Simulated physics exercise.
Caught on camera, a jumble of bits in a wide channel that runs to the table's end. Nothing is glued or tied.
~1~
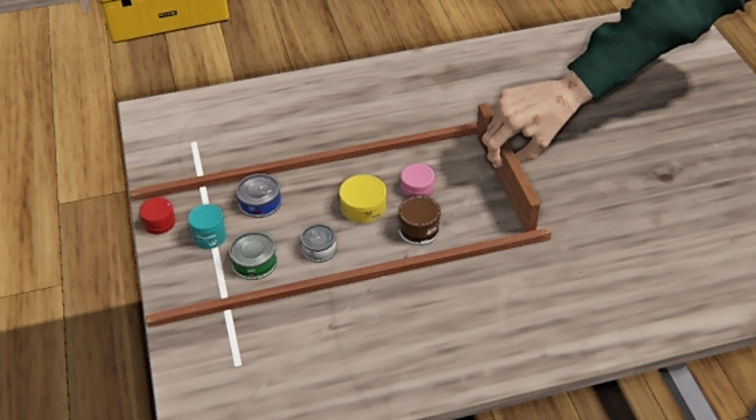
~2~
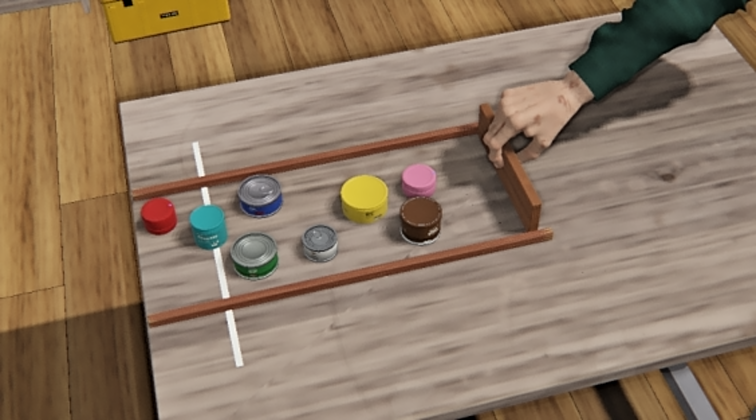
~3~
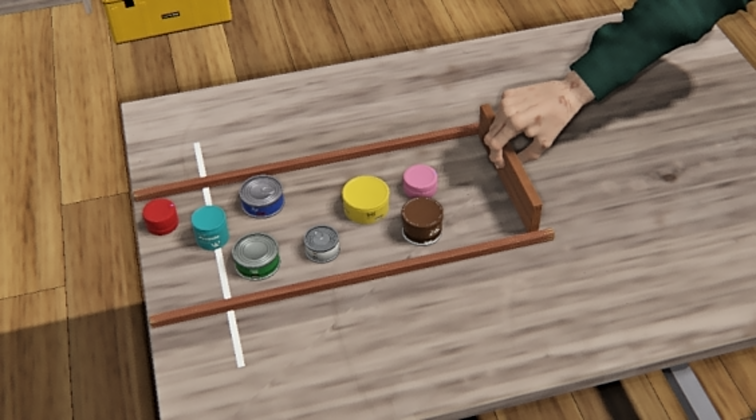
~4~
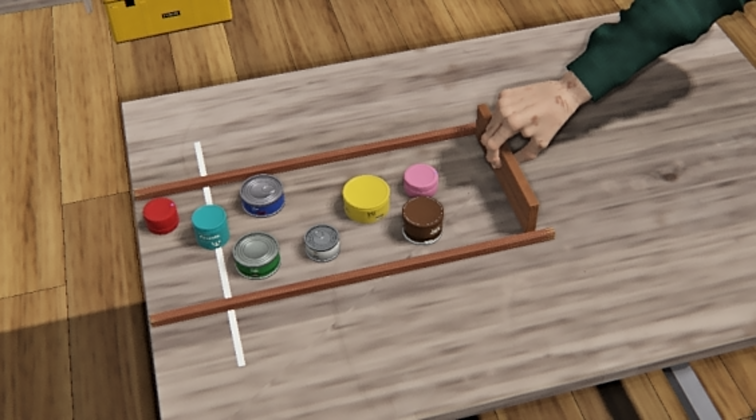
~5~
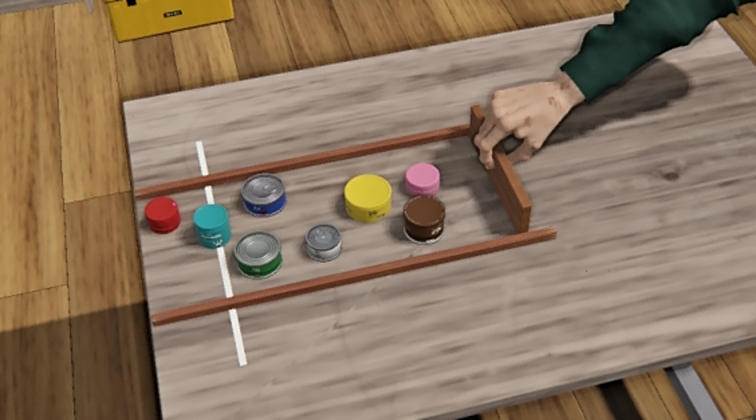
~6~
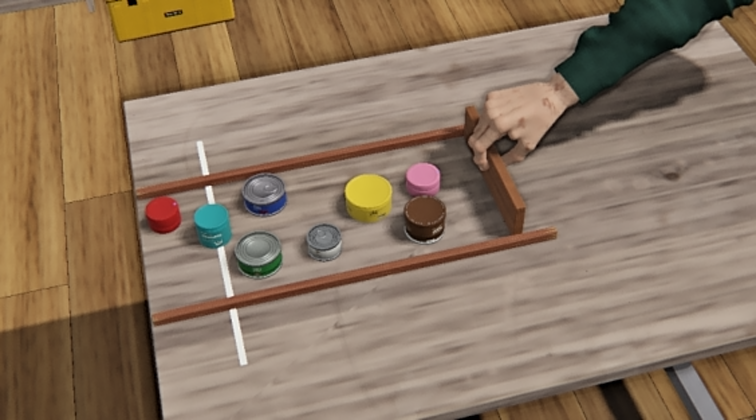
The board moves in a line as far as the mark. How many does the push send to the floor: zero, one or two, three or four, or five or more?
Outcome: The number that fall off is one or two.
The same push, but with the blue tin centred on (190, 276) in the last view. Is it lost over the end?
Then it comes down.
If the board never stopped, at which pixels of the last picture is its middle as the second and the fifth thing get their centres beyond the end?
At (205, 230) for the second, at (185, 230) for the fifth.
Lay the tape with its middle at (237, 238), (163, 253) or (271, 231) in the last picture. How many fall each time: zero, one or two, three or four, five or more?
For each place: None; 5 or more; no fall at all.
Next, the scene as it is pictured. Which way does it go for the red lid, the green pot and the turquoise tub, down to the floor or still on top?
The red lid stays on, the green pot goes over, the turquoise tub holds on.
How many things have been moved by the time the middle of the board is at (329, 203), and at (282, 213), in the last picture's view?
By then 5, and 7.
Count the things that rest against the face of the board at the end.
That makes 3.
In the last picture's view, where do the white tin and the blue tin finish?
First (168, 296), then (190, 202).
Early on, none off yet; red lid at rest near (163, 215); turquoise tub at rest near (213, 226); green pot at rest near (259, 255).
A while later, none off yet; red lid at rest near (163, 215); turquoise tub at rest near (213, 226); green pot moving near (250, 257).
Further along, none off yet; red lid at rest near (163, 215); turquoise tub travelled about its own width near (187, 230); green pot travelled well along near (181, 271).
Finally, the number that fall off is one or two; lost, green pot.
